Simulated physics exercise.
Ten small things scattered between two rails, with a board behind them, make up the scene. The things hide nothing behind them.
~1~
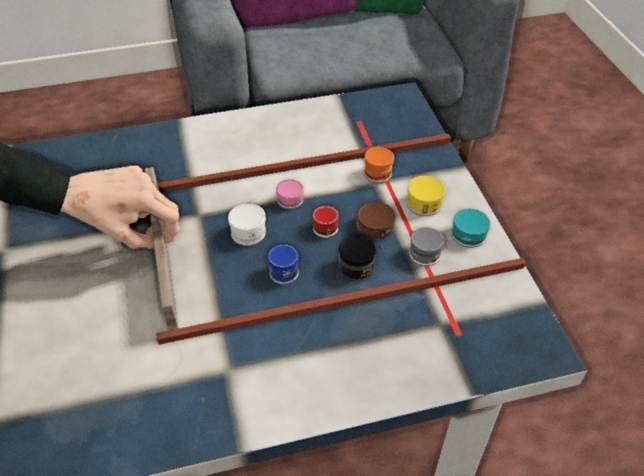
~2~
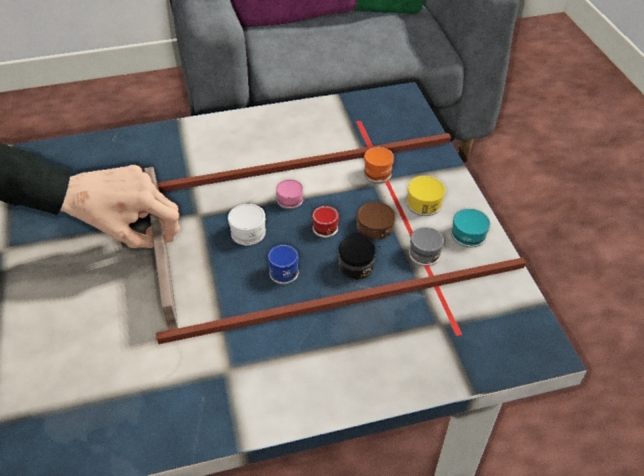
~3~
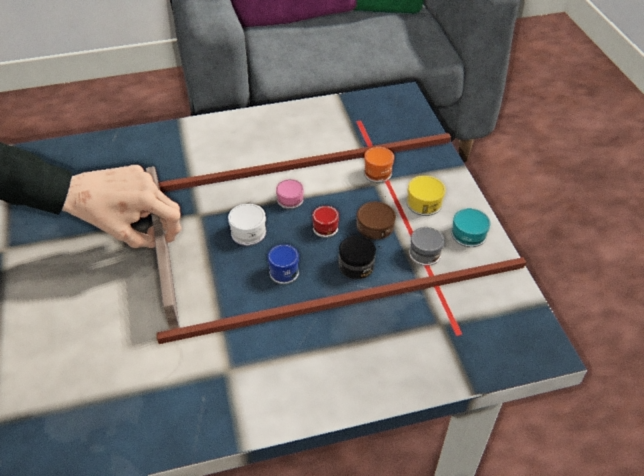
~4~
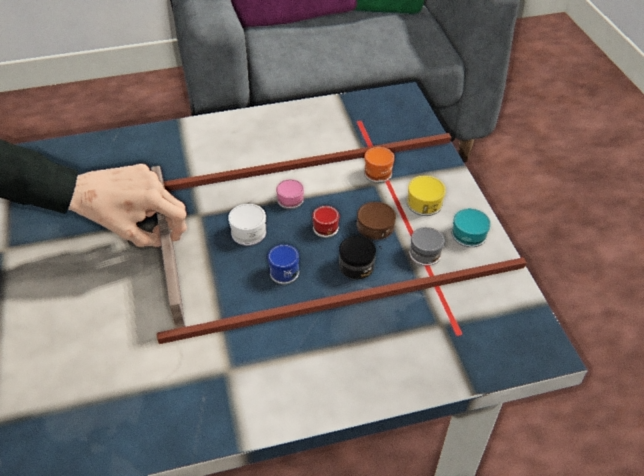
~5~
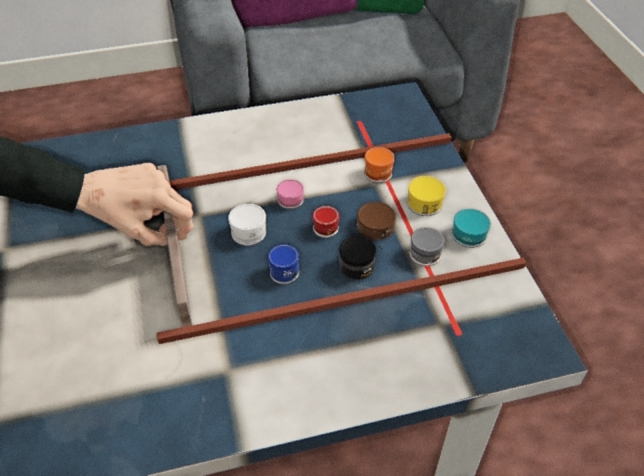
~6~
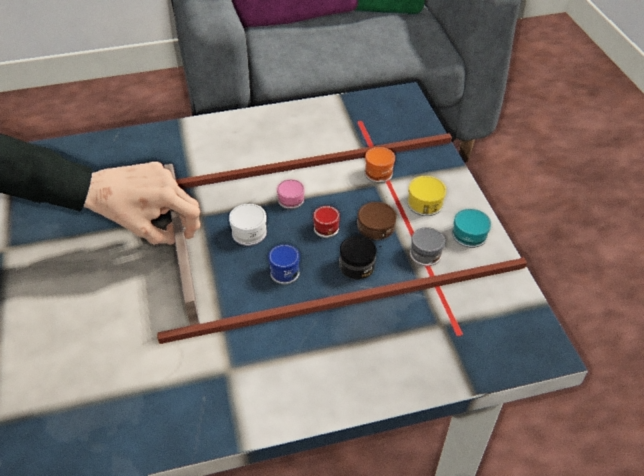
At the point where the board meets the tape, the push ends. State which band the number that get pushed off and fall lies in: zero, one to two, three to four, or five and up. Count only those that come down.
The band is zero.
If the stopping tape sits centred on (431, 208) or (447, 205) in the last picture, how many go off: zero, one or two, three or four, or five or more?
First try one to two; second try three or four.
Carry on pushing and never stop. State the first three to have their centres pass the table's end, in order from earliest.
The turquoise tin goes first, followed by the yellow tin and then the grey pot.
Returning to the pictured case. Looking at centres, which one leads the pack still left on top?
The turquoise tin.
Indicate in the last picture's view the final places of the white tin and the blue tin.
Same order as the question: First (414, 192), second (431, 233).
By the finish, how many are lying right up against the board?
The figure is 5.
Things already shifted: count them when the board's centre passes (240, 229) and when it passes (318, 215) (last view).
The count reaches 1 first and 6 second.
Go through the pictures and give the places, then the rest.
The first frame shows turquoise tin (471, 228); yellow tin (425, 196); grey pot (426, 247); board (161, 244); tape (402, 213).
The second frame shows yellow tin (425, 196); white tin (247, 225).
The third frame shows grey pot (426, 246); blue tin (284, 264).
The fourth frame shows turquoise tin (471, 228); red tin (326, 222).
The fifth frame shows yellow tin (426, 196); black tub (357, 258).
The sixth frame shows turquoise tin (471, 228); yellow tin (426, 196); grey pot (427, 247); board (181, 240); tape (403, 213).
Soon after, none off yet; turquoise tin at rest near (471, 228); yellow tin at rest near (426, 196); grey pot at rest near (427, 247).
In the end, the number that fall off is zero.
